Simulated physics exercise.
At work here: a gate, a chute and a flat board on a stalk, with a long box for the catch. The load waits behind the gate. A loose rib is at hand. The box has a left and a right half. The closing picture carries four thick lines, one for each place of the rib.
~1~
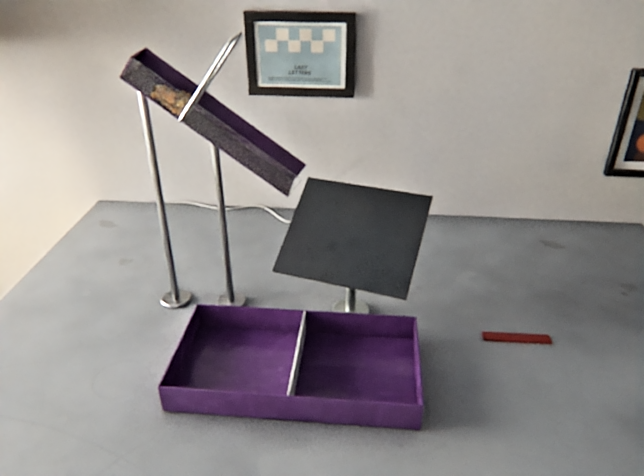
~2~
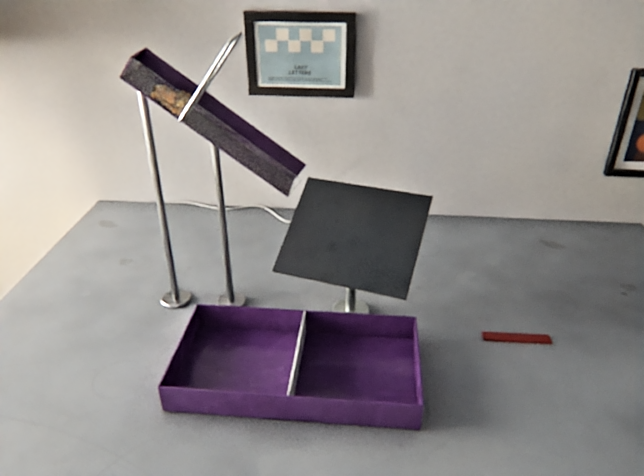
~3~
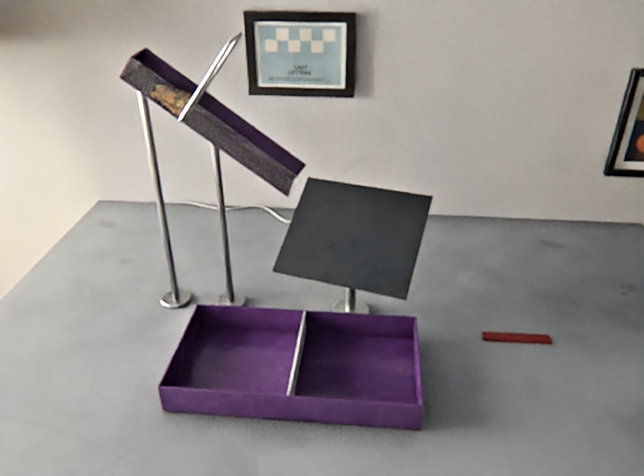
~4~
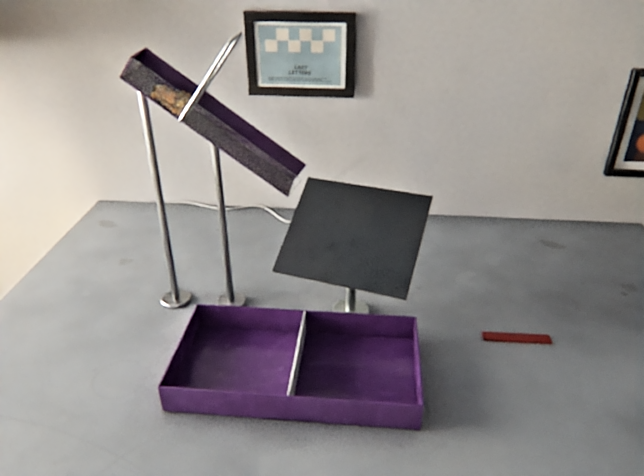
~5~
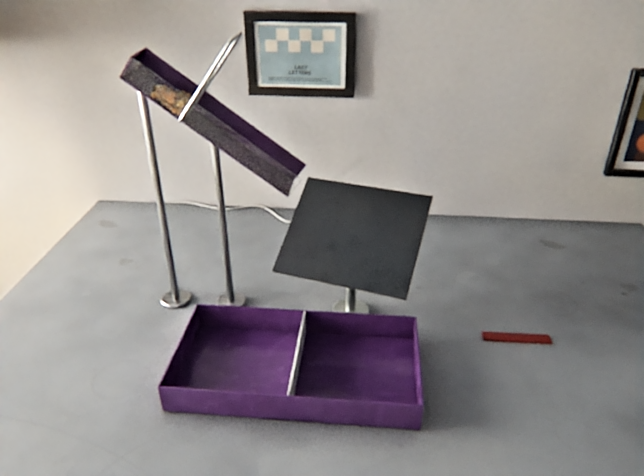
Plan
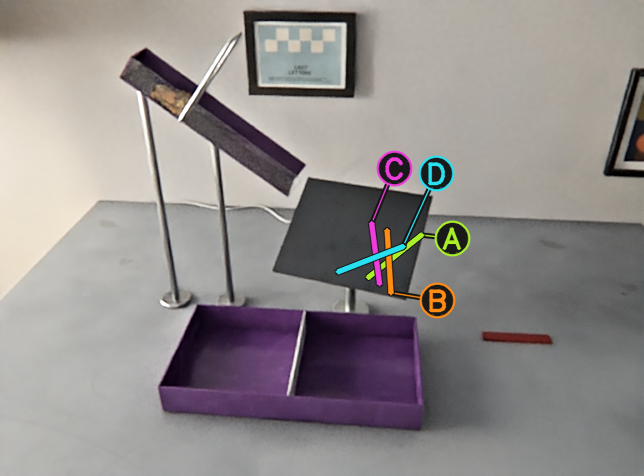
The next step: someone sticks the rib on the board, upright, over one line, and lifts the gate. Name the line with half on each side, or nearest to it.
The best line is D.
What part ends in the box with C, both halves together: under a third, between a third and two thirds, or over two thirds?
Over two thirds.
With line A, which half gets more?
The right half.
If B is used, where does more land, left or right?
More lands on the right.
On the marked copy, line A from (421, 235) to (368, 277); line B from (387, 230) to (391, 292); line C from (371, 223) to (379, 283); line D from (403, 246) to (338, 271).
With A, of what is caught, a small part in the left half, most in the right.
With B, of what is caught, a small part in the left half, nearly all in the right.
With C, of what is caught, a small part in the left half, nearly all in the right.
With D, of what is caught, about two thirds in the left half, about a third in the right.
